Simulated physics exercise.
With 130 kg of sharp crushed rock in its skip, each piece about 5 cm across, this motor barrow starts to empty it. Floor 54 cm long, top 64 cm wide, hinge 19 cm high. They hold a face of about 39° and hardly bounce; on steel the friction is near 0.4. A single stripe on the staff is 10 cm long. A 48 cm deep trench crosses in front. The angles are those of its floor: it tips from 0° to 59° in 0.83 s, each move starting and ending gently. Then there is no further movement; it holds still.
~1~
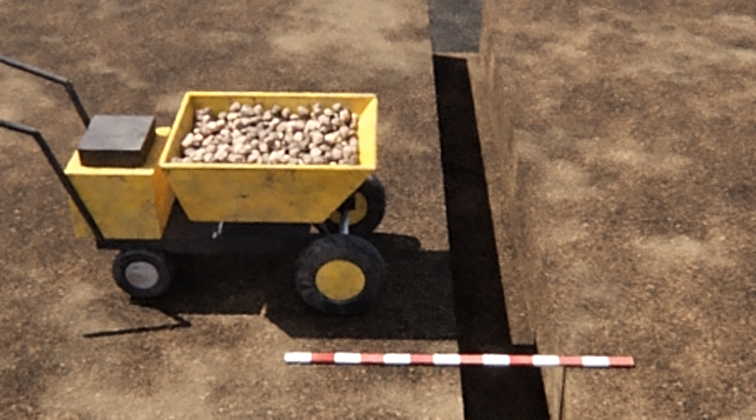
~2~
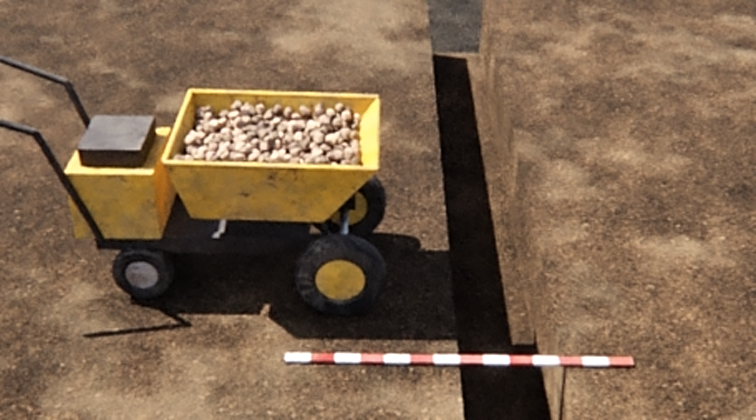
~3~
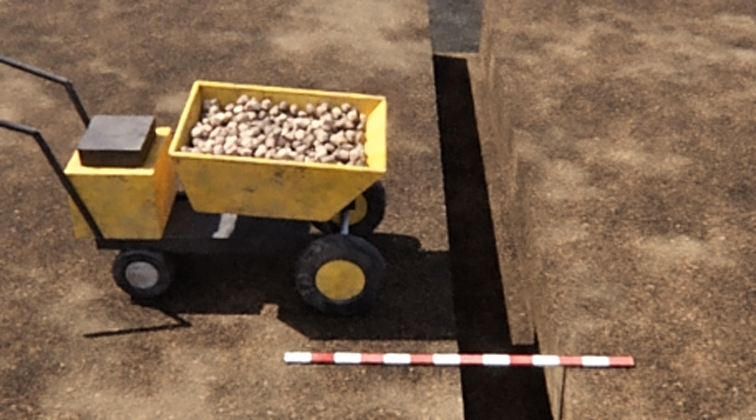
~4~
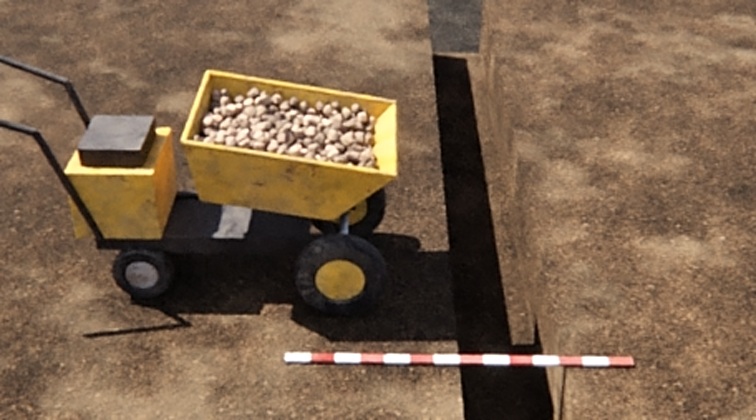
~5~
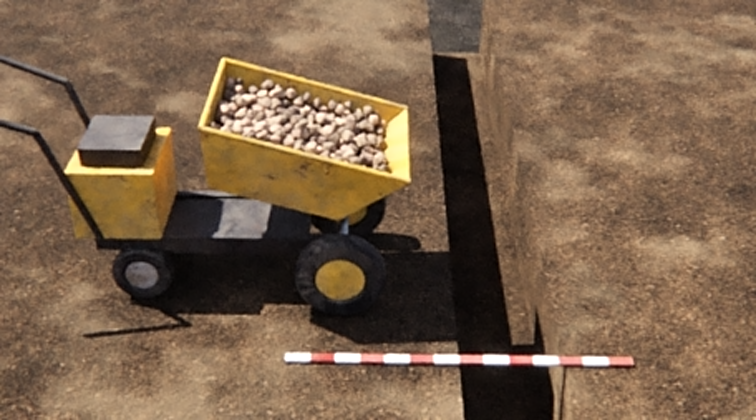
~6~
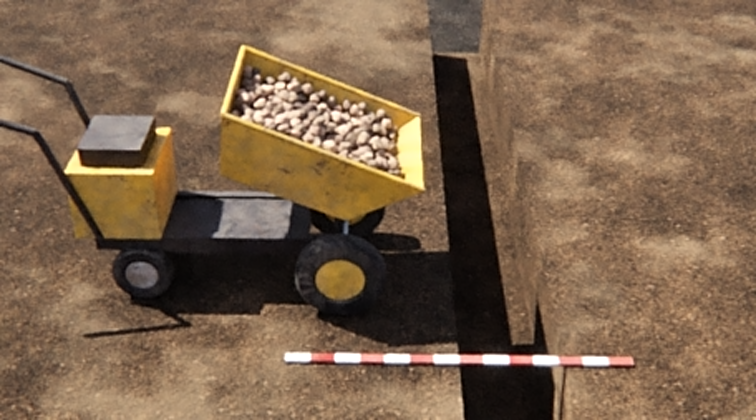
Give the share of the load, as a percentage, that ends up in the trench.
35 %.
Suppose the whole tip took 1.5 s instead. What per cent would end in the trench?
In that case, around 25%.
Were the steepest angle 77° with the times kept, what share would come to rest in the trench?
About 95%.
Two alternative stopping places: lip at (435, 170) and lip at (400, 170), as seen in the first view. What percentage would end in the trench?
The first start gives about 15 per cent, the second about 25.
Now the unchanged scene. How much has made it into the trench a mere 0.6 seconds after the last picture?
Some 5 per cent.
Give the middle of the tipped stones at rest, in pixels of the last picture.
At about pixel (507, 347) in the last view.
Then, 0.3 s after the last picture the floor is at 50°, 100 % in the skip; the foremost stones are at (440, 202).
Then, 0.6 s after the last picture the floor is at 59°, 93 % in the skip, 7 % in the trench; the foremost stones are at (520, 285).
Then, 0.9 s after the last picture the floor is at 59°, 72 % in the skip, 26 % in the trench, 2 % past the trench; the foremost stones are at (597, 278).
Then, 2.9 s after the last picture the floor is at 59°, 62 % in the skip, 35 % in the trench, 3 % past the trench; the foremost stones are at (642, 268).
